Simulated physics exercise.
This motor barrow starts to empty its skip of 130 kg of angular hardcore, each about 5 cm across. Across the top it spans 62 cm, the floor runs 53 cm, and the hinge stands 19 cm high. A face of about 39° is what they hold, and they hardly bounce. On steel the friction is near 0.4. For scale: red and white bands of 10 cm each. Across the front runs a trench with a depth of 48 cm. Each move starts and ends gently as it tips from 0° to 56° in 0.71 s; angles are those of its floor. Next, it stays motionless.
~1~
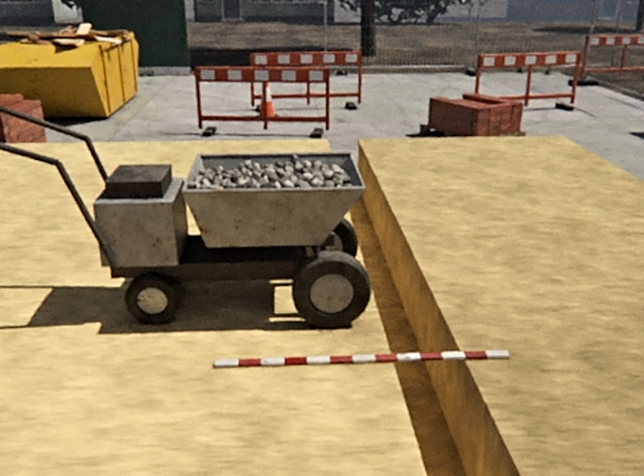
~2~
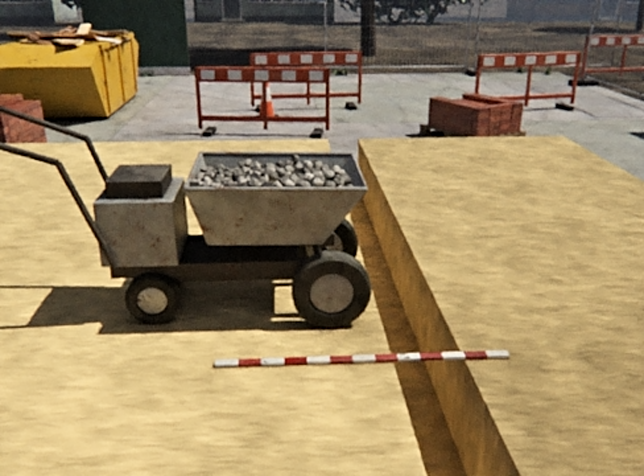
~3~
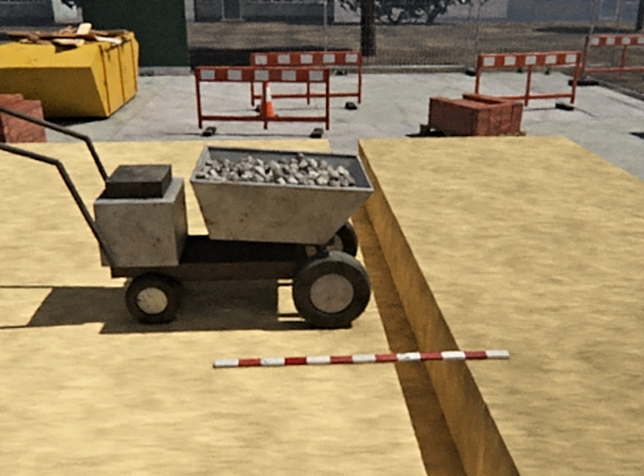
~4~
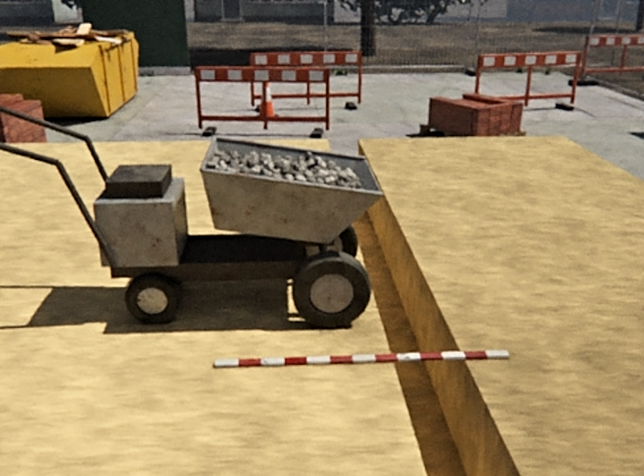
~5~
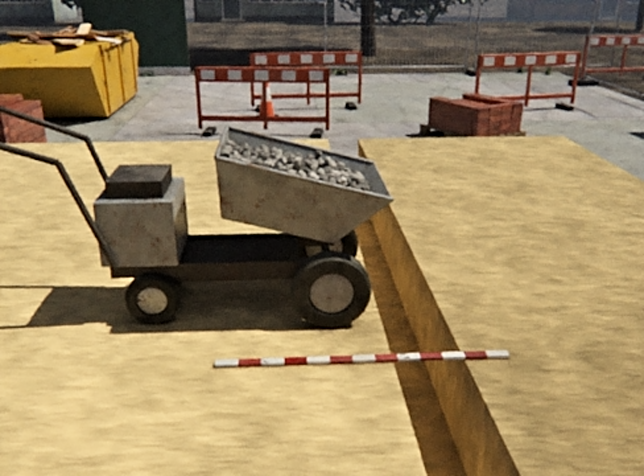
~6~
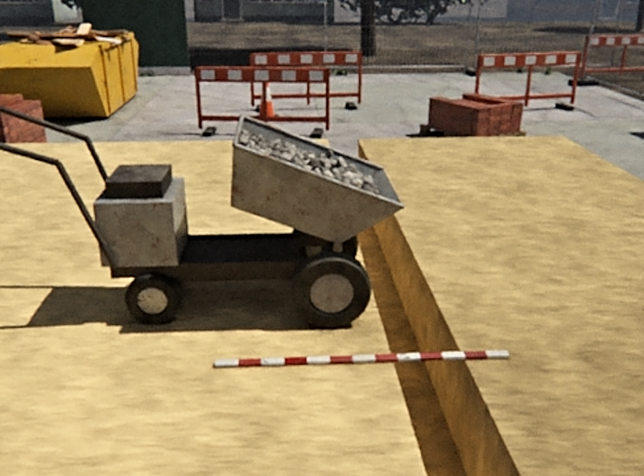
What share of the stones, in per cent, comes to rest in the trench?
About 6 per cent of the stones finish in the trench.
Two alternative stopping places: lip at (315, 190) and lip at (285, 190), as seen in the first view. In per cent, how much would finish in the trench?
It'd be around 25 per cent and after that around 30 per cent.
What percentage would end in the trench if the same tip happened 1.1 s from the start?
Probably about 5 in a hundred.
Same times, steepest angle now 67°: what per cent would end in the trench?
It would be near 15 per cent.
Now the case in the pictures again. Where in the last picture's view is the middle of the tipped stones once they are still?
Around (470, 295).
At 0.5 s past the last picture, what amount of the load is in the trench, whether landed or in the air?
Around 0 per cent of it.
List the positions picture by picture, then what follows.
Lip at (365, 189), floor tilted 0°, highest stones at (301, 168), in the first frame.
The skip is at 1°, its lip at (367, 189); the top of the load is at (282, 168), in the second frame.
The skip is at 4°, its lip at (373, 191); the top of the load is at (244, 168), in the third frame.
Lip at (382, 195), floor tilted 9°, highest stones at (242, 159), in the fourth frame.
The skip is at 15°, its lip at (393, 200); the top of the load is at (239, 150), in the fifth frame.
The skip is at 22°, its lip at (404, 207); the top of the load is at (254, 140), in the sixth frame.
Then, 0.2 s after the last picture the floor is at 47°, 100 % in the skip; the foremost stones are at (415, 221).
Then, 0.5 s after the last picture the floor is at 56°, 95 % in the skip, 2 % in the trench, 4 % past the trench; the foremost stones are at (463, 257).
Then, 0.9 s after the last picture the floor is at 56°, 73 % in the skip, 2 % in the trench, 25 % past the trench; the foremost stones are at (529, 291).
Then, 2.8 s after the last picture the floor is at 56°, 66 % in the skip, 6 % in the trench, 29 % past the trench; the foremost stones are at (570, 291).
